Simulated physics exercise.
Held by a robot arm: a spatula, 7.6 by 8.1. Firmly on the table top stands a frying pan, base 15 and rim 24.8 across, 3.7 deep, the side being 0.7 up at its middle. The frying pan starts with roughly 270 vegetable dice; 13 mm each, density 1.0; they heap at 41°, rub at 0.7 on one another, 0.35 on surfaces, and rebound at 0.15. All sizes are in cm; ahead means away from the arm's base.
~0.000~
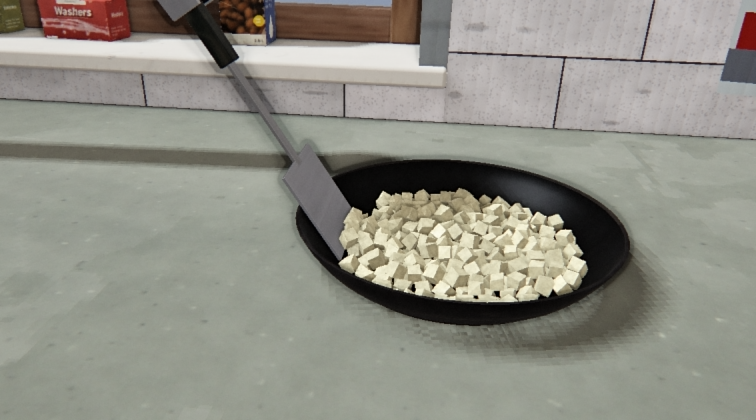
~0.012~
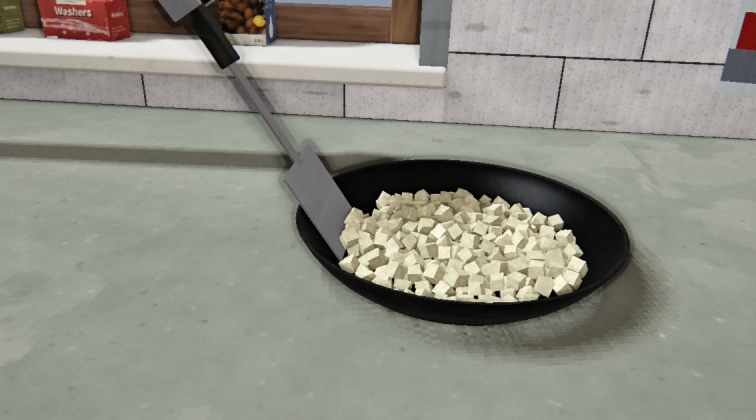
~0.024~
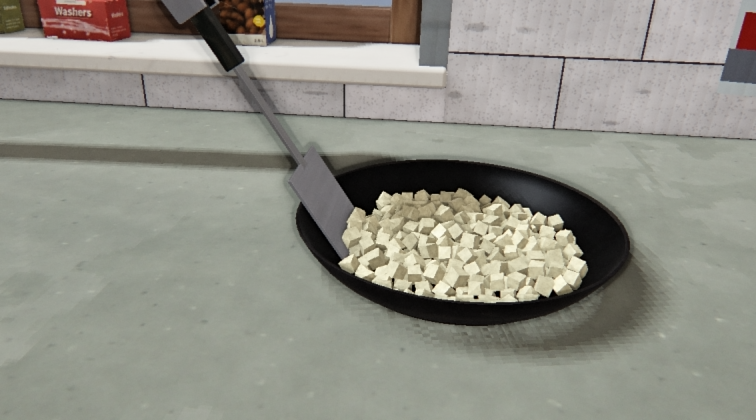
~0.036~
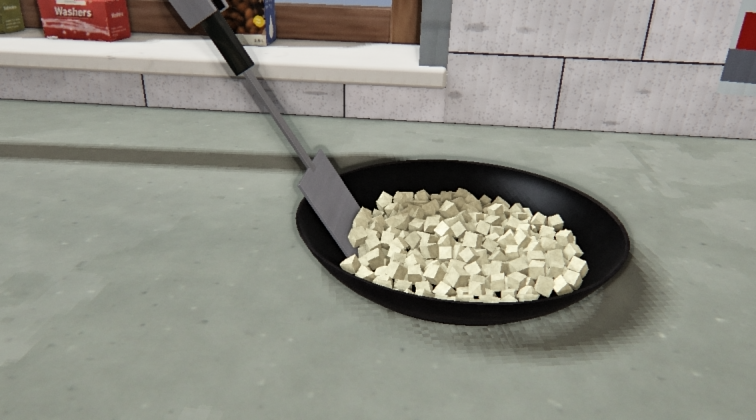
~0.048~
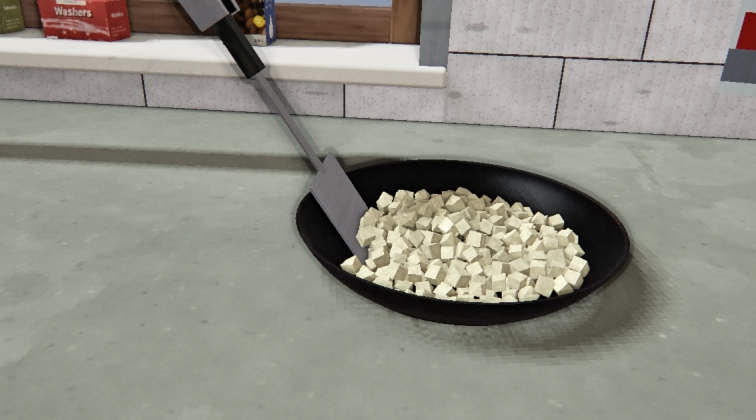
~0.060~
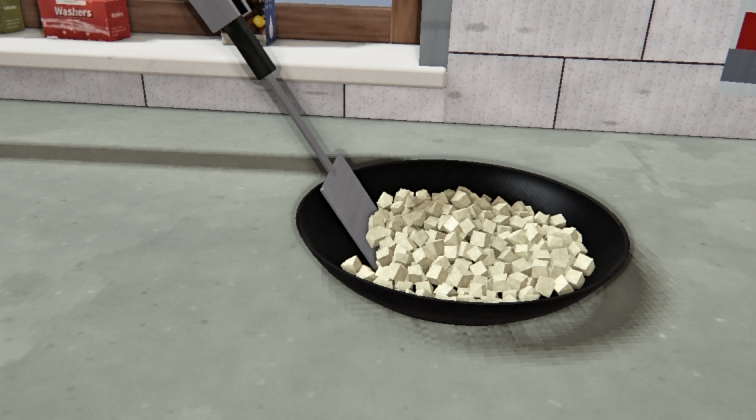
A flat metal spatula, tilted at the left side of a black frying pan heaped with pale cubes, rests nearly still at first, then slides slowly a short way right into the pile, slightly shifting the nearest cubes.
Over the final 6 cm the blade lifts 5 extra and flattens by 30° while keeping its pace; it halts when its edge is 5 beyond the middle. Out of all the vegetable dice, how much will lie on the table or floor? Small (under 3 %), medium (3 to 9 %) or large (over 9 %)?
Medium.
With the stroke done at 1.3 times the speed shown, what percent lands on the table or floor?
About 10 per cent.
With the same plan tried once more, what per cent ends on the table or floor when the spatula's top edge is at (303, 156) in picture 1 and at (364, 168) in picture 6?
I'd put it at roughly 20 per cent.
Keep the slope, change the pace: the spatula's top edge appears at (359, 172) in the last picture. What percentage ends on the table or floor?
Expect about 15 per cent there.
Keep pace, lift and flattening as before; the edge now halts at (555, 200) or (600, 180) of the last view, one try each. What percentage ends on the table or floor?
Close to 15 and close to 35 per cent, respectively.
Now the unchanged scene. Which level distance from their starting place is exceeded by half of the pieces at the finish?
I'd guess close to 5 centimetres.
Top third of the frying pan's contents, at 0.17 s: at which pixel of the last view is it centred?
Around (556, 227).
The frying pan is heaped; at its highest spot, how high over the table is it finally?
Close to 5.5 centimetres high.
By 0.12 s, sloping 57°, highest piece 5 above the table; 269 in the frying pan.
By 0.17 s, sloping 43°, highest piece 6 above the table; 265 in the frying pan, 4 on the blade or in flight.
By 0.40 s, sloping 27°, highest piece 5 above the table; 256 in the frying pan, 13 on the table or floor.
By 1.45 s, sloping 27°, highest piece 5 above the table; 256 in the frying pan, 13 on the table or floor.
Final count, 256 in the frying pan, 13 on the table or floor. That is 5 % on the table or floor.
